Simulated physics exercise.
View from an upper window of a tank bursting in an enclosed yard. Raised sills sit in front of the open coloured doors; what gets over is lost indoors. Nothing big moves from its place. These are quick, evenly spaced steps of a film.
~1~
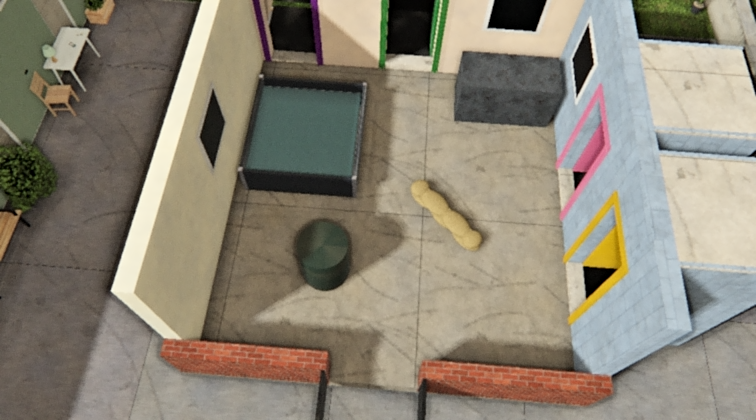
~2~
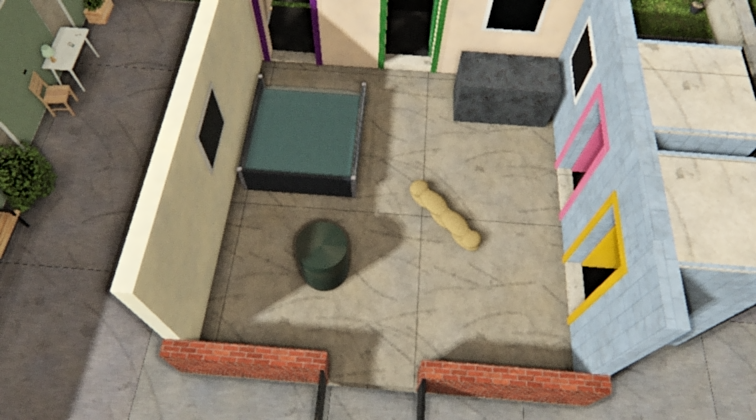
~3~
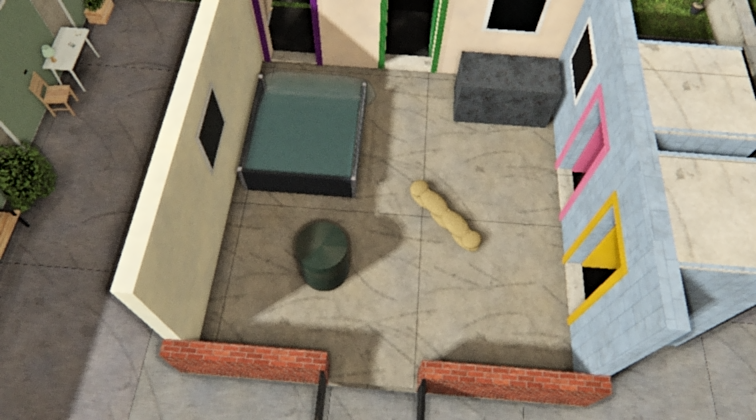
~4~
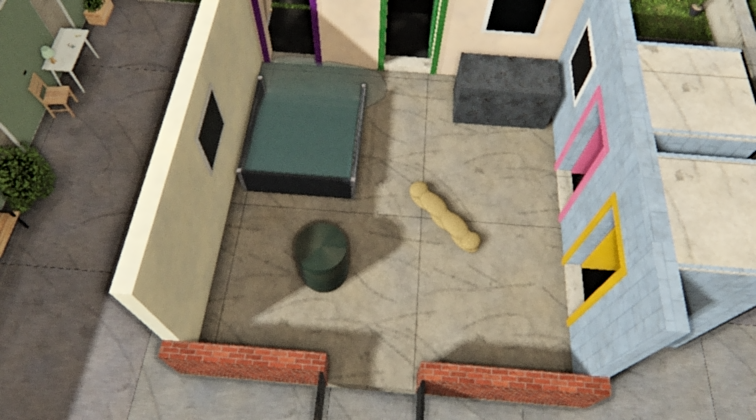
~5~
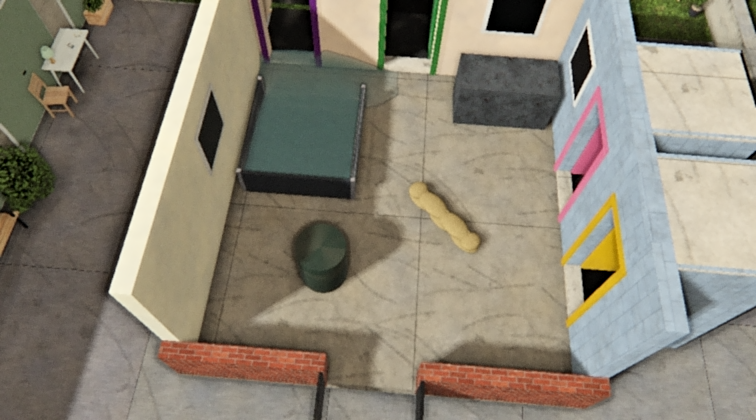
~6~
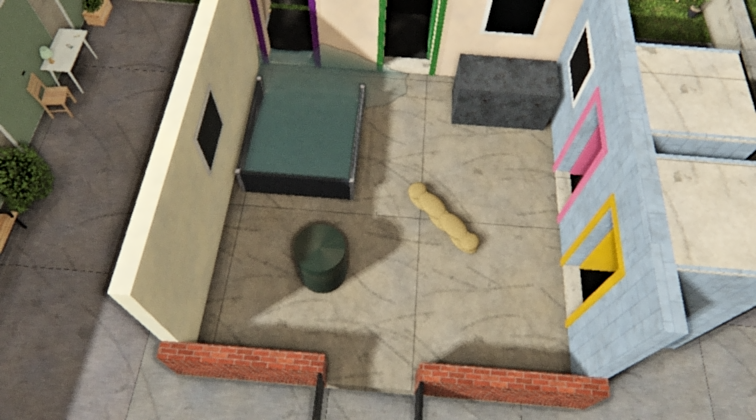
An enclosed paved yard is seen from high above, with a cream wall at left, a pale blue wall at right and low brick walls in front. A dark-framed teal tank stands upper left, near purple and green doorways, with a green drum, a lumpy tan roll and a grey block around it. Water slips from the tank's far side and spreads thinly rightward along the back.
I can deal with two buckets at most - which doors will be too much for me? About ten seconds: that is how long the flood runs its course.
Outcome: Green door: Within the cap; yellow door: Within the cap; pink door: Within the cap; purple door: Over the cap.
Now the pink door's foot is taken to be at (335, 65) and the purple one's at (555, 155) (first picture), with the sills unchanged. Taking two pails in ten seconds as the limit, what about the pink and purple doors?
What you'd see: The pink tops the limit and the purple stays within the limit.
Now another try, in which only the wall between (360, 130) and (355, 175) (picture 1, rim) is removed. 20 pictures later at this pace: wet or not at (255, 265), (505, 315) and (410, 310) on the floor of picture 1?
In turn: Clear, under water, covered.
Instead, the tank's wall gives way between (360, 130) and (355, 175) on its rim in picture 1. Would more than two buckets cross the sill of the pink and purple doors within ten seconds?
The pink door tops the limit, while the purple door stays within the limit.
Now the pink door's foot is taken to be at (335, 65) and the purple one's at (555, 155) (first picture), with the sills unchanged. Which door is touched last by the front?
I'd say the yellow one is reached last.
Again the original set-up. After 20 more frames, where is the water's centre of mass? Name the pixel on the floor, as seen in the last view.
Centre of mass: Roughly (351, 124).
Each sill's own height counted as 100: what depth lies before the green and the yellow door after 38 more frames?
I reckon it's around 30 and then 50 per cent.
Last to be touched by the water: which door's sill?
That is the yellow-painted one.
A moment on, water covers 10 % of the floor; the green door wet at the sill, nothing in, the yellow door not reached, the pink door not reached, the purple door far over two buckets in.
Next, water covers 20 % of the floor; the green door wet at the sill, nothing in, the yellow door not reached, the pink door not reached, the purple door far over two buckets in.
Then, water covers 35 % of the floor; the green door wet at the sill, nothing in, the yellow door not reached, the pink door wet at the sill, nothing in, the purple door far over two buckets in.
Later, water covers 55 % of the floor; the green door wet at the sill, nothing in, the yellow door wet at the sill, nothing in, the pink door wet at the sill, nothing in, the purple door far over two buckets in.
In the end, water covers 85 % of the floor; the green door wet at the sill, nothing in, the yellow door wet at the sill, nothing in, the pink door wet at the sill, nothing in, the purple door far over two buckets in.
